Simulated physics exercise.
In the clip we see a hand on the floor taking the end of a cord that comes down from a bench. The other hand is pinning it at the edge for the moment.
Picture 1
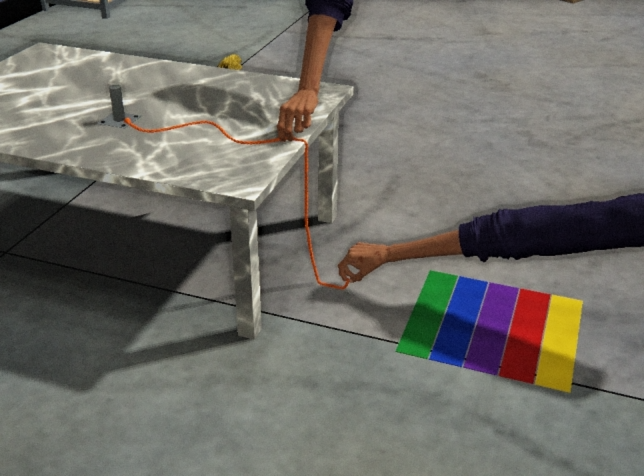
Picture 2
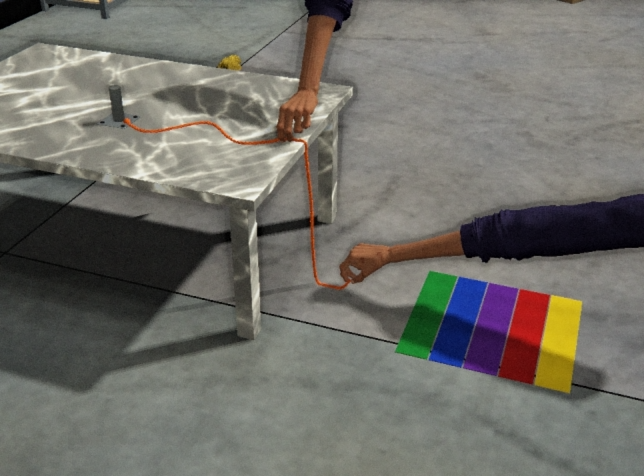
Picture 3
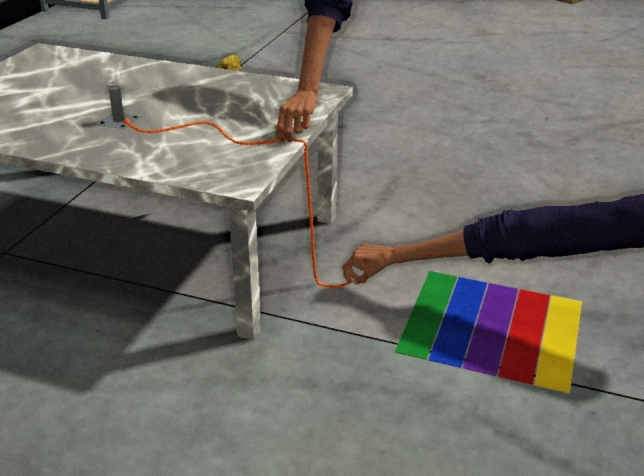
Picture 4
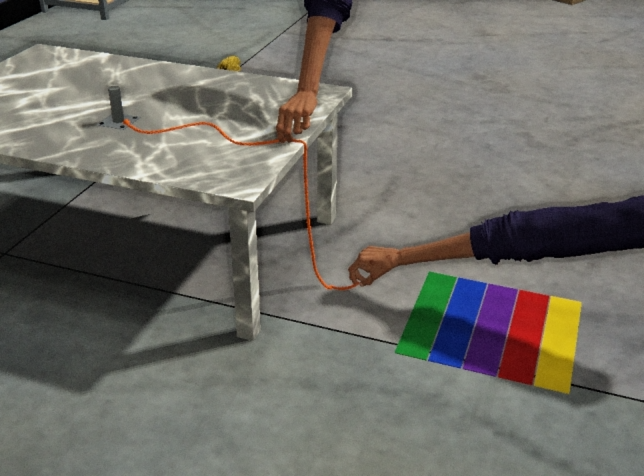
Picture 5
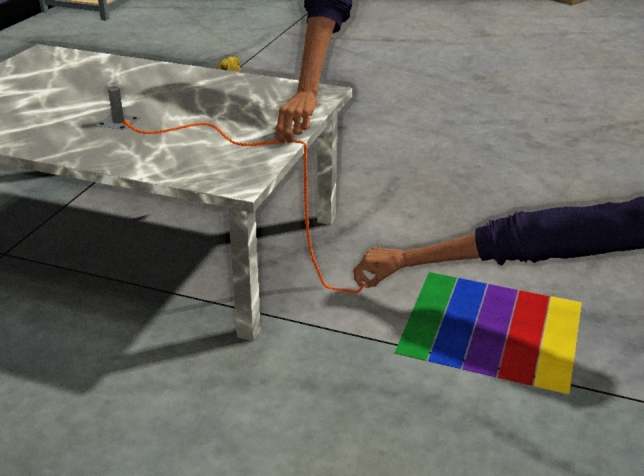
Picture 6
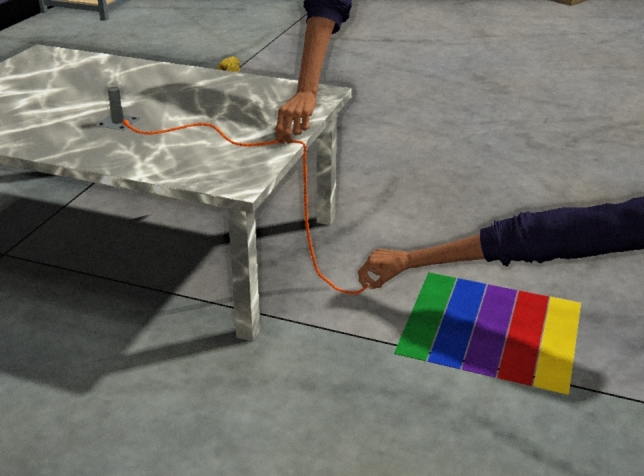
At first, one hand pins an orange cord at the edge of a marbled table while another holds its hanging end near the floor, left of a striped color panel. The lower hand then draws the end slightly rightward toward the green stripe, while the upper hand stays in place.
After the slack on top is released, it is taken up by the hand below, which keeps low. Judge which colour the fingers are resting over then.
The purple strip.
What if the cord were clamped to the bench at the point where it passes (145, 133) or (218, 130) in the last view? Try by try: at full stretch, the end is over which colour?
The end lands on purple the first time and on blue the second time.
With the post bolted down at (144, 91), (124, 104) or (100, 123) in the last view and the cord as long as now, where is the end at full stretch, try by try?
The three places are (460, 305), (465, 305) and (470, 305), in that order.
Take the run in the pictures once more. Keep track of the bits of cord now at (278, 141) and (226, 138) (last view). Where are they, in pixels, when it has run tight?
Point one: (311, 156); point two: (256, 139).
Soon after, end near (443, 301); over green.
Then, end near (475, 308); over blue.
At full stretch, end near (495, 312); over purple. It gets as far as the purple strip.
